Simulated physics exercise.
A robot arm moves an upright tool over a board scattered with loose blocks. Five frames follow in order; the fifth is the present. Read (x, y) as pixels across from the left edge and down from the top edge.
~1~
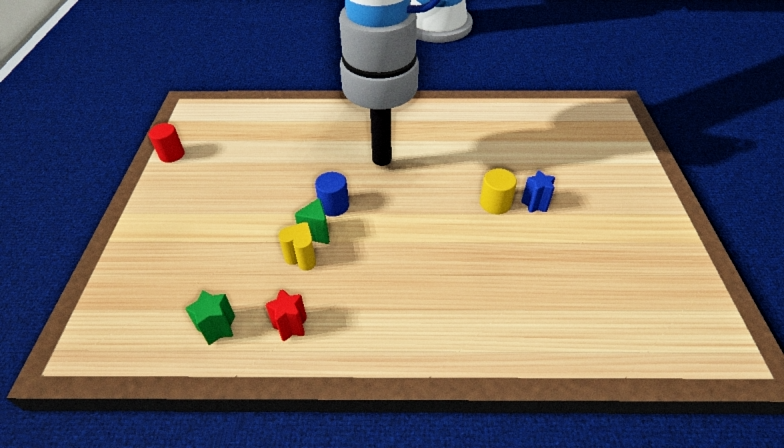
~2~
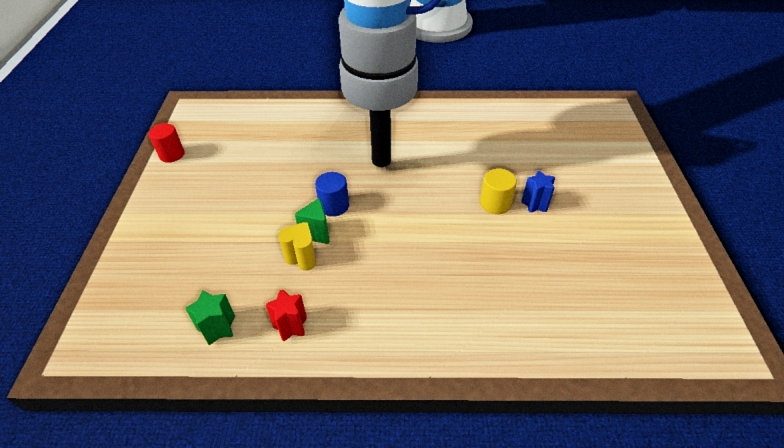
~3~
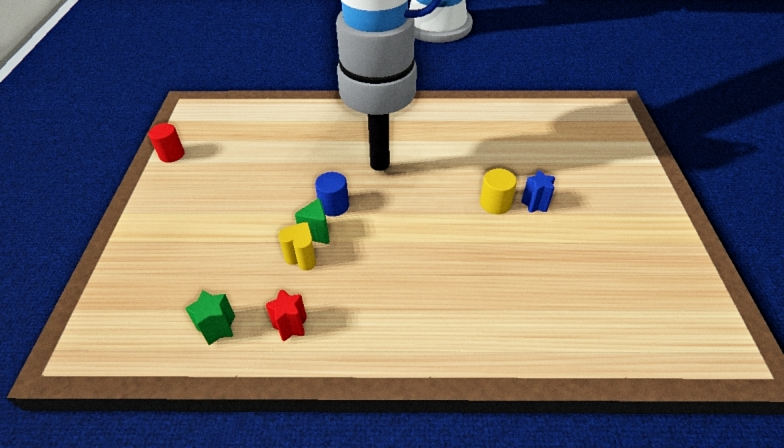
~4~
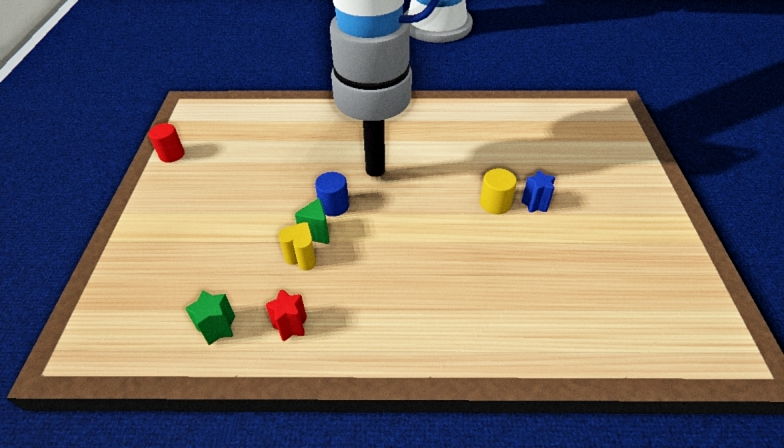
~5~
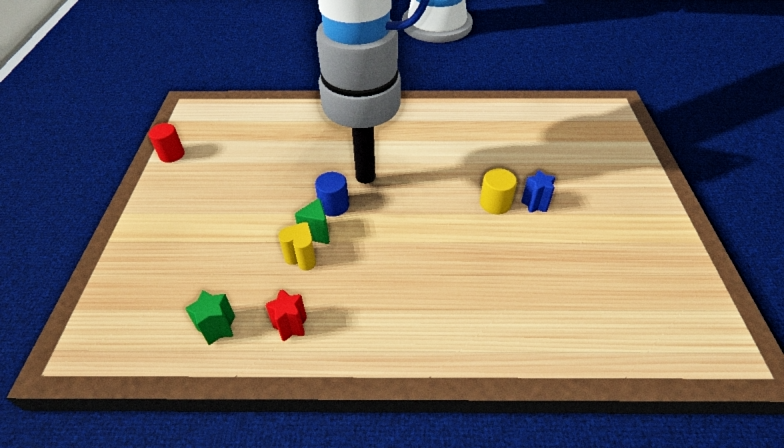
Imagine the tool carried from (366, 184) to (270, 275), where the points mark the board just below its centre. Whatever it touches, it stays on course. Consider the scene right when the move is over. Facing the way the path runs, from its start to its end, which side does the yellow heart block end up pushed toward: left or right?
Its shift is leftward.
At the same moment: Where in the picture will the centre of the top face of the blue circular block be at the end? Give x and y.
The middle of the upper face of the blue circular block will lie at about (294, 193) in the picture.
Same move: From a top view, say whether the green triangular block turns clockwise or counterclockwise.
It twists with the clock when seen from above.
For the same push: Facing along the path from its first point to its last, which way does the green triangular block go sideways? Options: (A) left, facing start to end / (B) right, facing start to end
My pick is B.
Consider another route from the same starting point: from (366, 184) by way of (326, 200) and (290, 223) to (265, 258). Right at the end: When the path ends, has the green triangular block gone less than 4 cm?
Answer: Yes.
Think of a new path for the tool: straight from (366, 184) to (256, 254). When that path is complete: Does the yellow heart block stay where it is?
I expect not.
On the path given first. One third of the way, tool (337, 205); green triangular block (304, 213), turned 50° anticlockwise; blue circular block (307, 192).
Two thirds of the way, tool (304, 236); yellow heart block (295, 242); green triangular block (278, 227), turned 35° anticlockwise; blue circular block (294, 193).
At the end, tool (268, 269); red star block in place; yellow heart block (293, 253), turned 25° anticlockwise; green triangular block (243, 244), turned 35° clockwise; blue circular block (294, 193).
